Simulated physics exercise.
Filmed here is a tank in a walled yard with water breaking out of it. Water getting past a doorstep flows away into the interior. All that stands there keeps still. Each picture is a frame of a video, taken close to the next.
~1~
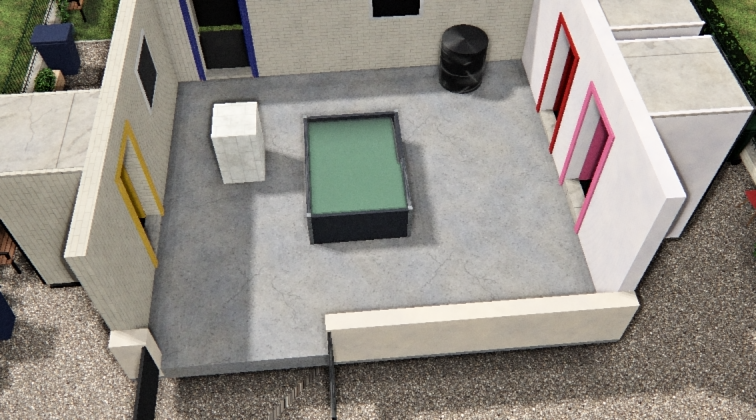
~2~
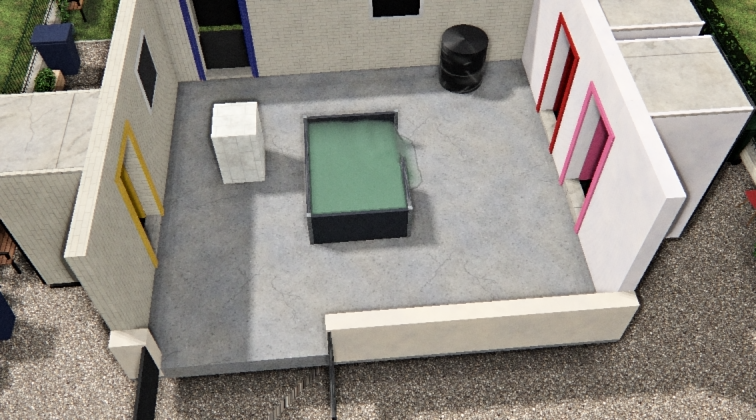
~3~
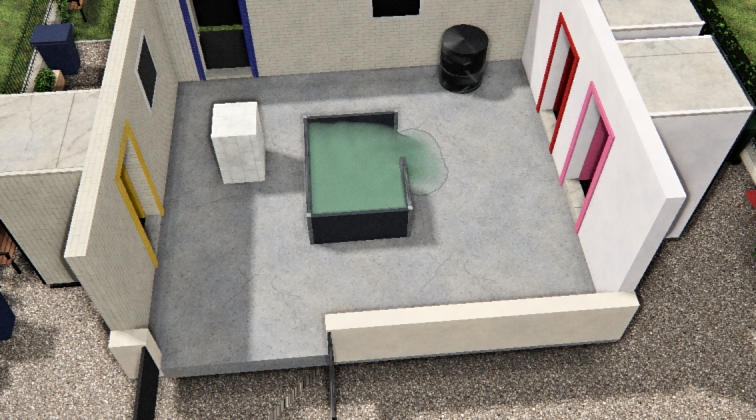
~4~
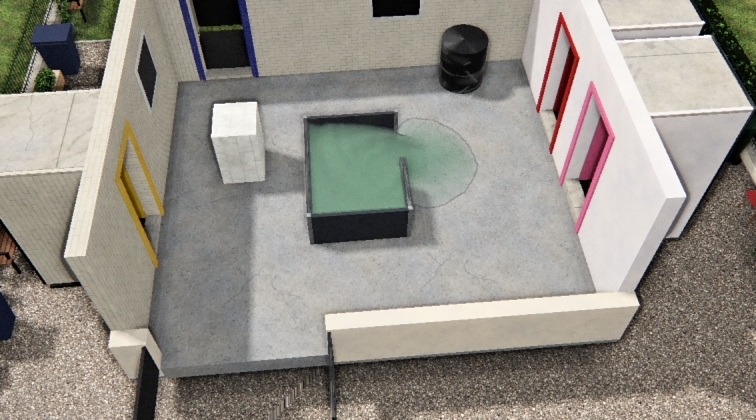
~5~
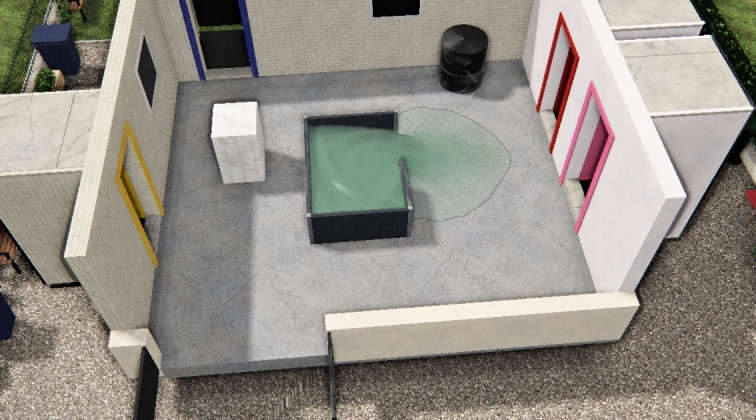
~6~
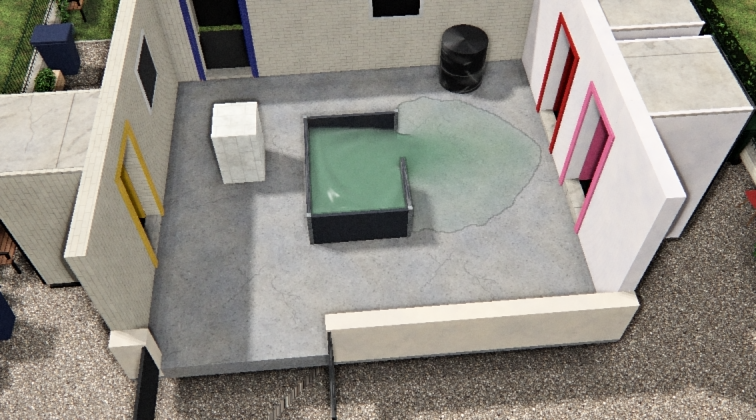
Green water pouring from the right side of a dark rectangular tank and spreading across the grey floor of a walled yard.
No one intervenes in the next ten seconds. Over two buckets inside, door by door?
Pink door: Within two buckets; red door: Exceeds two buckets; blue door: Within two buckets; yellow door: Within two buckets.
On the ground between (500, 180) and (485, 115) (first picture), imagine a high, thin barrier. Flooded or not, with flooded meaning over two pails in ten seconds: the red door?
Short version: The red door does not reach it.
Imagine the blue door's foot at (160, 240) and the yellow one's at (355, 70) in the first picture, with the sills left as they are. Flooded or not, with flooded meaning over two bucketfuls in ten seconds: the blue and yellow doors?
Result - blue door remains within the limit; yellow door remains within the limit.
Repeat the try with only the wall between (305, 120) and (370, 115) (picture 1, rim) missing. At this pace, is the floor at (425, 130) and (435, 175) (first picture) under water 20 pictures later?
Soaked, Soaked.
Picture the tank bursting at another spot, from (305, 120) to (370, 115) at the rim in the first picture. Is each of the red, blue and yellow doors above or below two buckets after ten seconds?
The red door remains below, the blue door exceeds the limit, the yellow door remains below.
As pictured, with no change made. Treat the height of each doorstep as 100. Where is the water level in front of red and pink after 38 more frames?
The first is near 130 per cent, the second near 40 per cent.
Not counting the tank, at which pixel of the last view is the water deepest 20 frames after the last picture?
About at (482, 62).
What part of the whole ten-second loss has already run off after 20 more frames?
My estimate is roughly 65 percent.
A moment on, water covers 25 % of the floor; the pink door wet at the sill, nothing in, the red door over two buckets in, the blue door not reached, the yellow door not reached.
Next, water covers 25 % of the floor; the pink door wet at the sill, nothing in, the red door far over two buckets in, the blue door not reached, the yellow door not reached.
Then, water covers 35 % of the floor; the pink door wet at the sill, nothing in, the red door far over two buckets in, the blue door not reached, the yellow door not reached.
Later, water covers 65 % of the floor; the pink door under two buckets in, the red door far over two buckets in, the blue door wet at the sill, nothing in, the yellow door not reached.
In the end, water covers 90 % of the floor; the pink door under two buckets in, the red door far over two buckets in, the blue door wet at the sill, nothing in, the yellow door wet at the sill, nothing in.
